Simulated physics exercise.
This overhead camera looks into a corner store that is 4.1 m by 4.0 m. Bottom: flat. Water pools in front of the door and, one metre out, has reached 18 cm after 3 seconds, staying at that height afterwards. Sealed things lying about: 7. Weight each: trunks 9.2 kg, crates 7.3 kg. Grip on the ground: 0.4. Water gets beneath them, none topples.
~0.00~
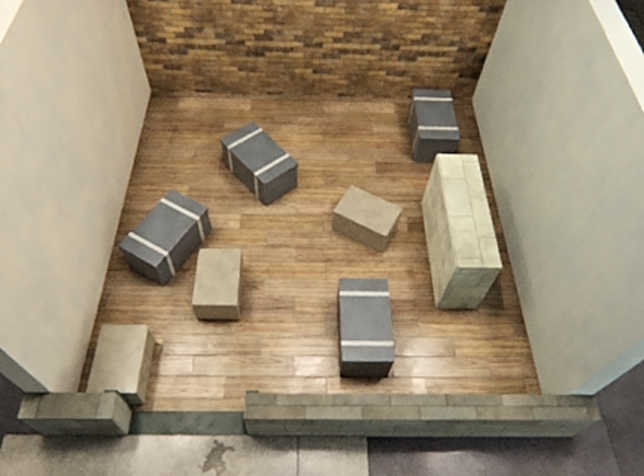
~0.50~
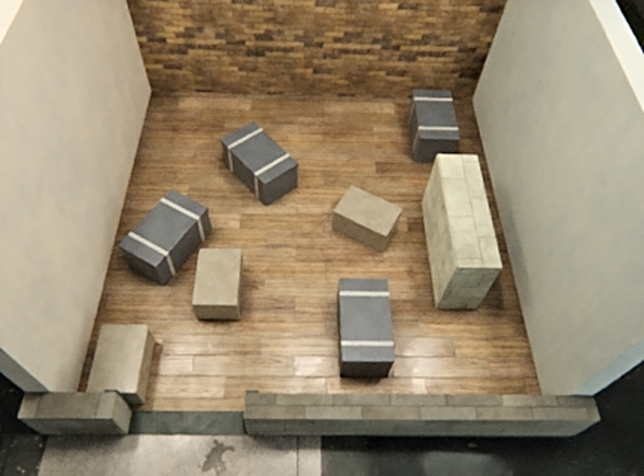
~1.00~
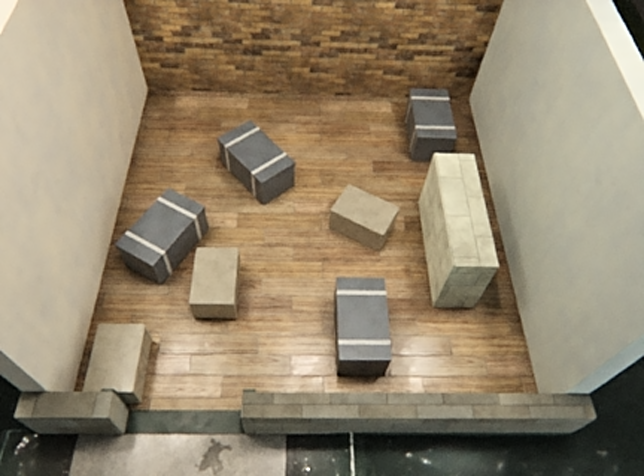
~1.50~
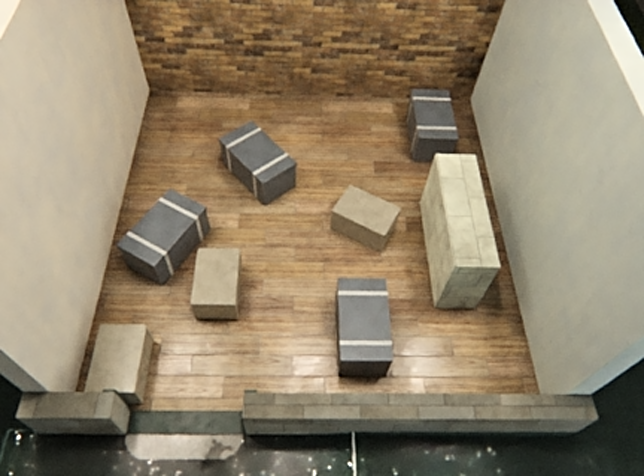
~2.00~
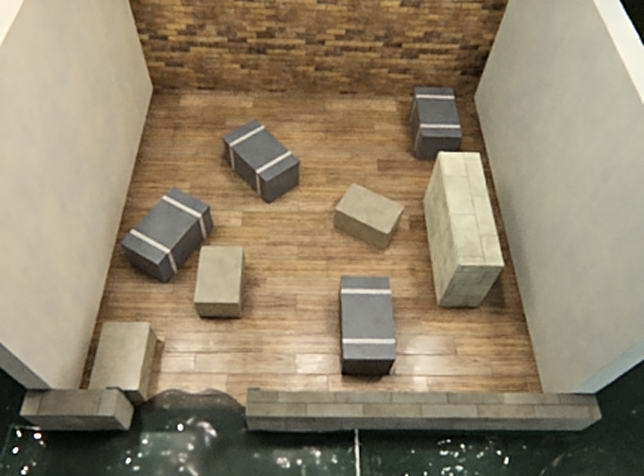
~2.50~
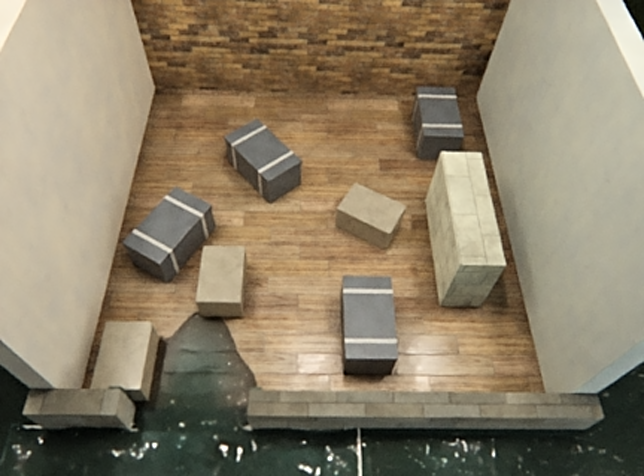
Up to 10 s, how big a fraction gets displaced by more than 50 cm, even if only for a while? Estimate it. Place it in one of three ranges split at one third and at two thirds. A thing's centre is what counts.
Range: The top, two thirds or more.
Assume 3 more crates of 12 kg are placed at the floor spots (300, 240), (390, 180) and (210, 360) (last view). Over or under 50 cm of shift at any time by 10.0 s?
Result, in listed order: Exceeded / not exceeded / exceeded.
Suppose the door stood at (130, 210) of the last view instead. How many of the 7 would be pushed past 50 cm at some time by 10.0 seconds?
In that case 5 of them.
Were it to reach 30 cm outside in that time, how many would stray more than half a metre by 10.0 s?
The answer would then be 5.
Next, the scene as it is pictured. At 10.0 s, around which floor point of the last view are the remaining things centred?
I'd put it close to (361, 202) in the last view.
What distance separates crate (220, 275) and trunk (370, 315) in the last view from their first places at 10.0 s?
In that order: 300 cm, 0 cm.
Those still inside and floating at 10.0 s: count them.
At that time the total is 6.
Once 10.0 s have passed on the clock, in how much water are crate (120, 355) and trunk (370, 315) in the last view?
Roughly 5 and 2 cm.
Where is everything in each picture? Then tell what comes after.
A trunk at (366, 318) rests on the ground; a crate at (218, 276), on the bottom; 0.0 m2 under water; 0 of 7 have shifted, in the first picture.
A trunk at (366, 318) rests on the ground; a crate at (218, 276), on the bottom; water covers 0.0 m2; 0 of 7 have shifted, in the second picture.
A trunk at (363, 317) rests on the ground; a crate at (215, 275), on the bottom; 0.0 m2 under water; 0 of 7 have shifted, in the third picture.
A trunk at (364, 317) rests on the ground; a crate at (216, 275), on the bottom; water covers 0.0 m2; 0 of 7 have shifted, in the fourth picture.
A trunk at (368, 316), on the bottom; a crate at (219, 273) rests on the ground; water covers 0.1 m2; 0 of 7 have shifted, in the fifth picture.
A trunk at (369, 315), on the bottom; a crate at (221, 273) rests on the ground; 0.6 m2 under water; 0 of 7 have shifted, in the sixth picture.
After 3.5 s 0 of 7 are over 50 cm from their spots; 0 afloat.
After 4.5 s 2 of 7 are over 50 cm from their spots; 1 afloat.
After 7.0 s 4 of 7 are over 50 cm from their spots; 4 afloat.
After 10.0 s 5 of 7 are over 50 cm from their spots, and 5 have been at some point; 6 afloat.
